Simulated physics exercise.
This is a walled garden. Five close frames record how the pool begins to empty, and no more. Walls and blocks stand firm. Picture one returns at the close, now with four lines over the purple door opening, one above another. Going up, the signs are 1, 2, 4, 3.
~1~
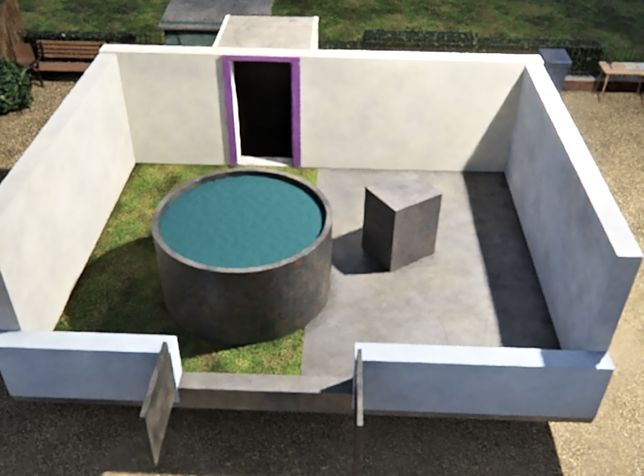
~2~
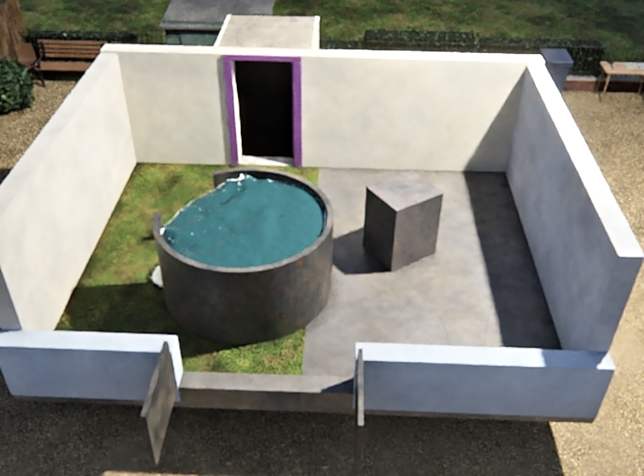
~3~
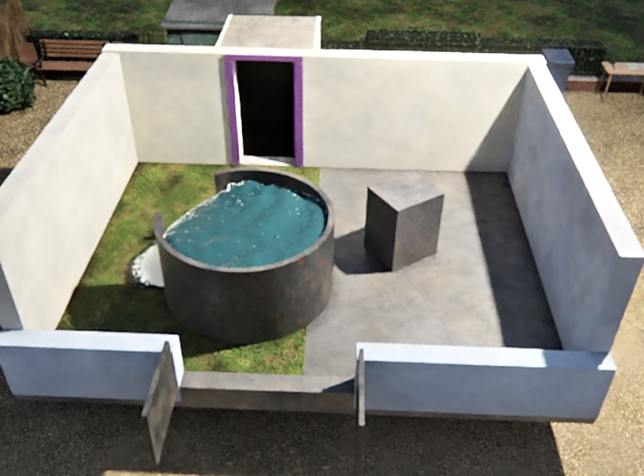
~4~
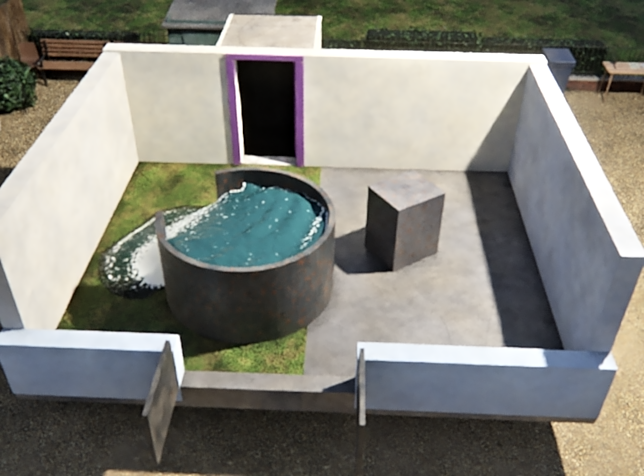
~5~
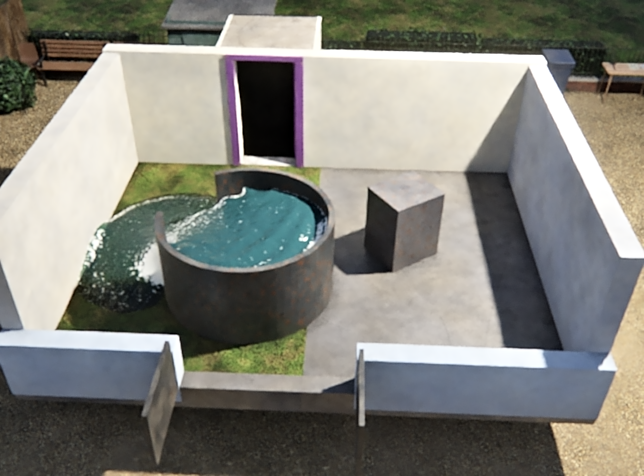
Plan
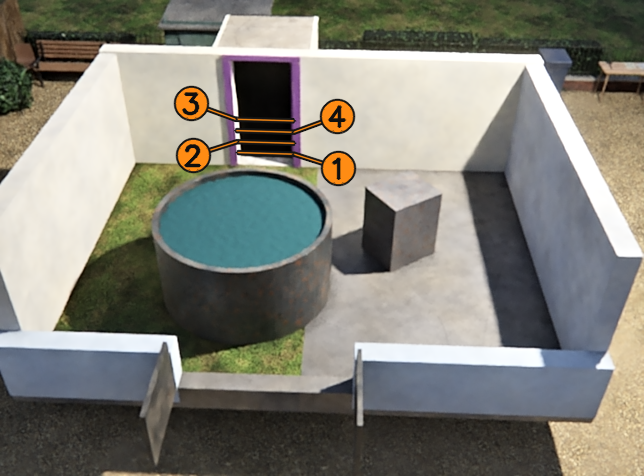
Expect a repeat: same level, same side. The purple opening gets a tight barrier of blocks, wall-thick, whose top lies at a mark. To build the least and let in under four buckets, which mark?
I would pick height 1.
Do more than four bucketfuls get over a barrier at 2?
No, not at all.
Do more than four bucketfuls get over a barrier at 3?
No.
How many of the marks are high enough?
All four.
On the marked copy, 1 at (266, 153); 2 at (265, 142); 3 at (264, 120); 4 at (265, 131); from the bottom up 1, 2, 4, 3.
If 1 is chosen, nothing gets over.
If 2 is chosen, nothing gets over.
If 3 is chosen, nothing gets over.
If 4 is chosen, nothing gets over.
